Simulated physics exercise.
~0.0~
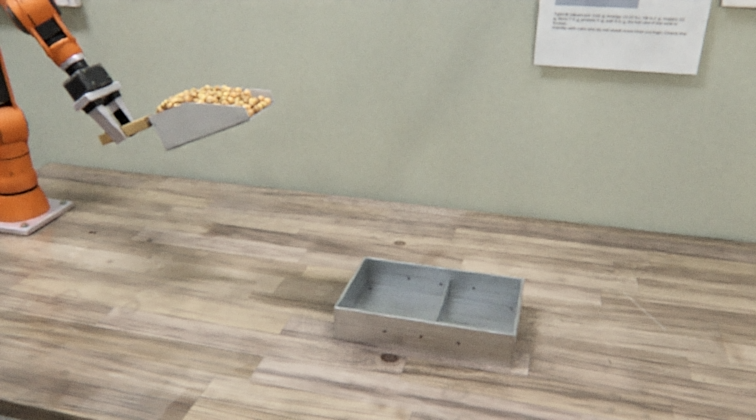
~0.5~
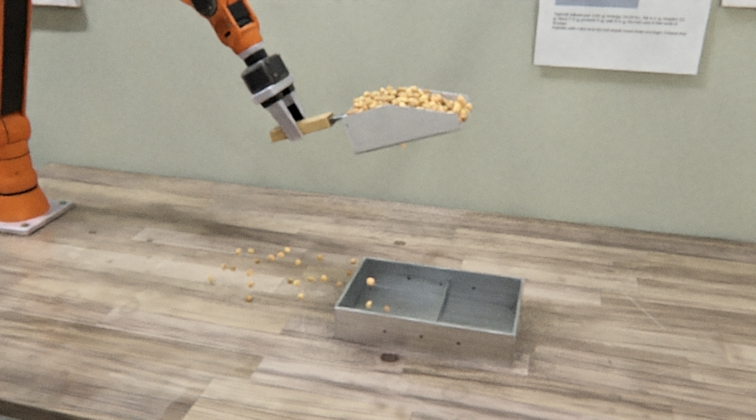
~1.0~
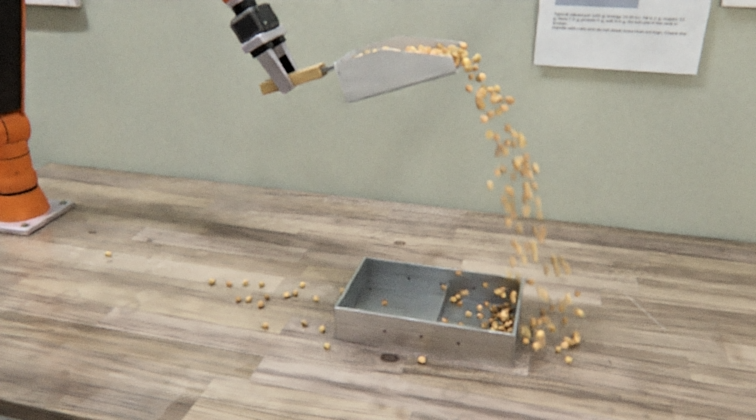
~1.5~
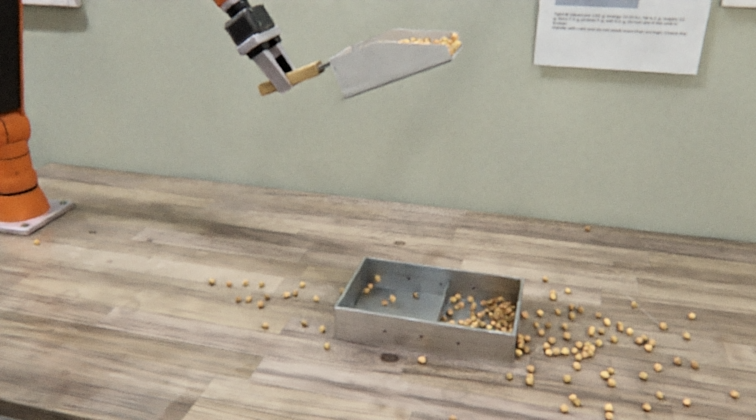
An orange robot arm holds a metal scoop heaped with dried chickpeas above a wooden table, where a shallow grey box divided into two parts sits. The arm carries the scoop to the right until it is over the box, and some chickpeas scatter onto the table to the left of the box. Then a stream pours off the scoop's right end, falling into the right part of the box and onto the table beyond. The pouring stops with the scoop still raised, chickpeas remaining in it, many in the right part, a few in the left, and others strewn around.
